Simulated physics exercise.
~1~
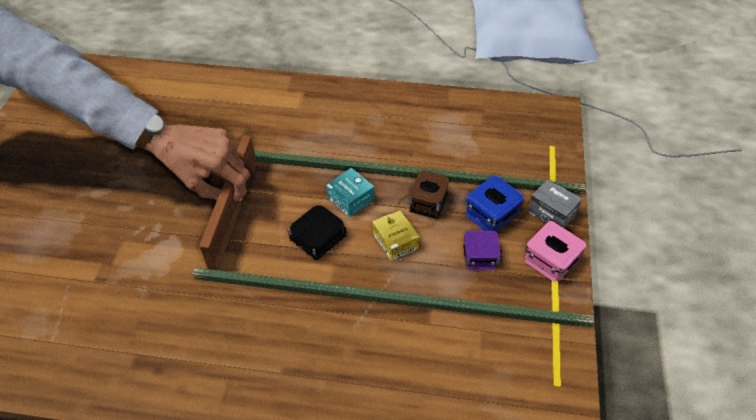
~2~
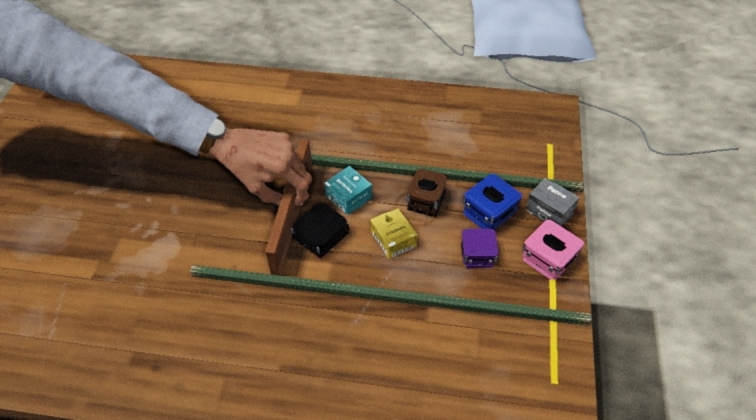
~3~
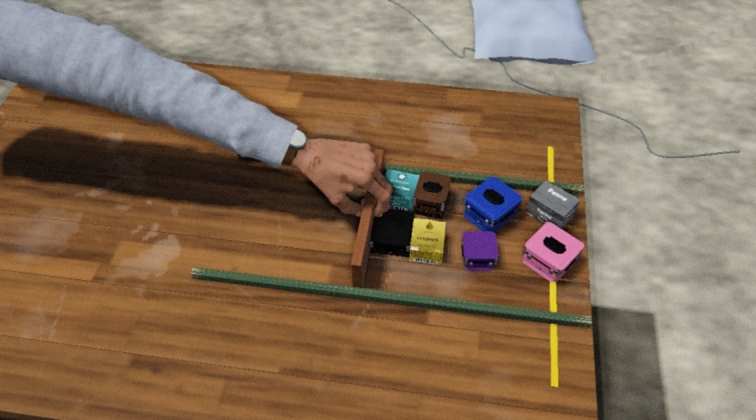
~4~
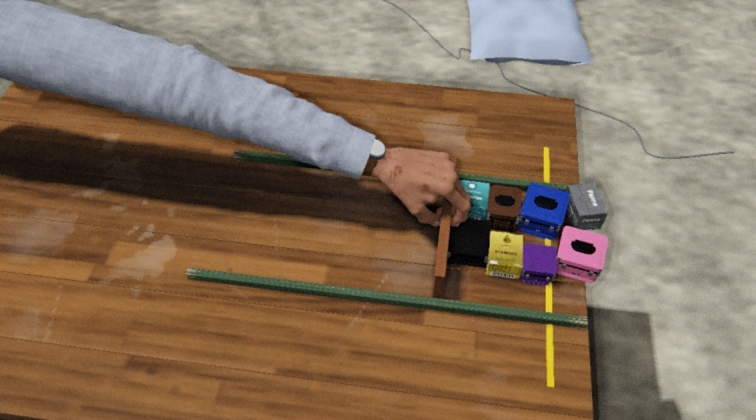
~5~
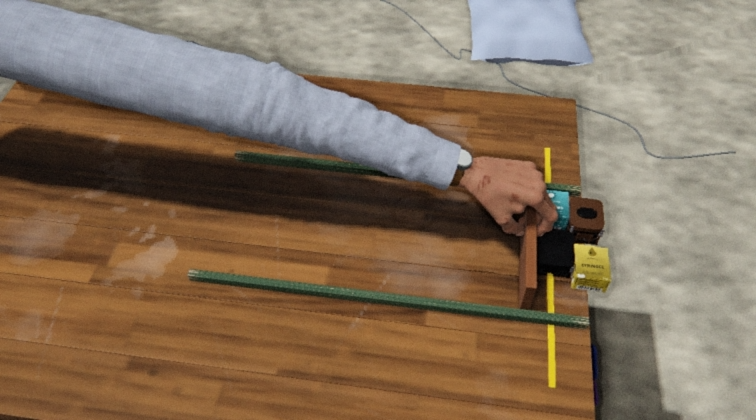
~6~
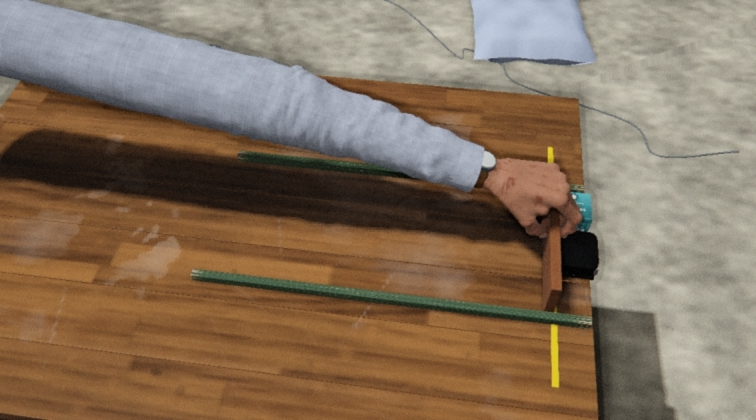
A hand in a light blue sleeve pushes an upright brown board rightward along a wooden table, seen from above by a slightly swaying camera. Green strips edge the channel, which holds small black, turquoise, yellow, brown, purple, blue, pink and grey cases, with yellow tape near the table's end. The board meets the black case first, then gathers the turquoise, yellow and brown ones. The bunch shoves the purple, blue, pink and grey cases toward the edge, and they go over. Yellow and brown follow, leaving black and turquoise at the brink as the board reaches the tape.
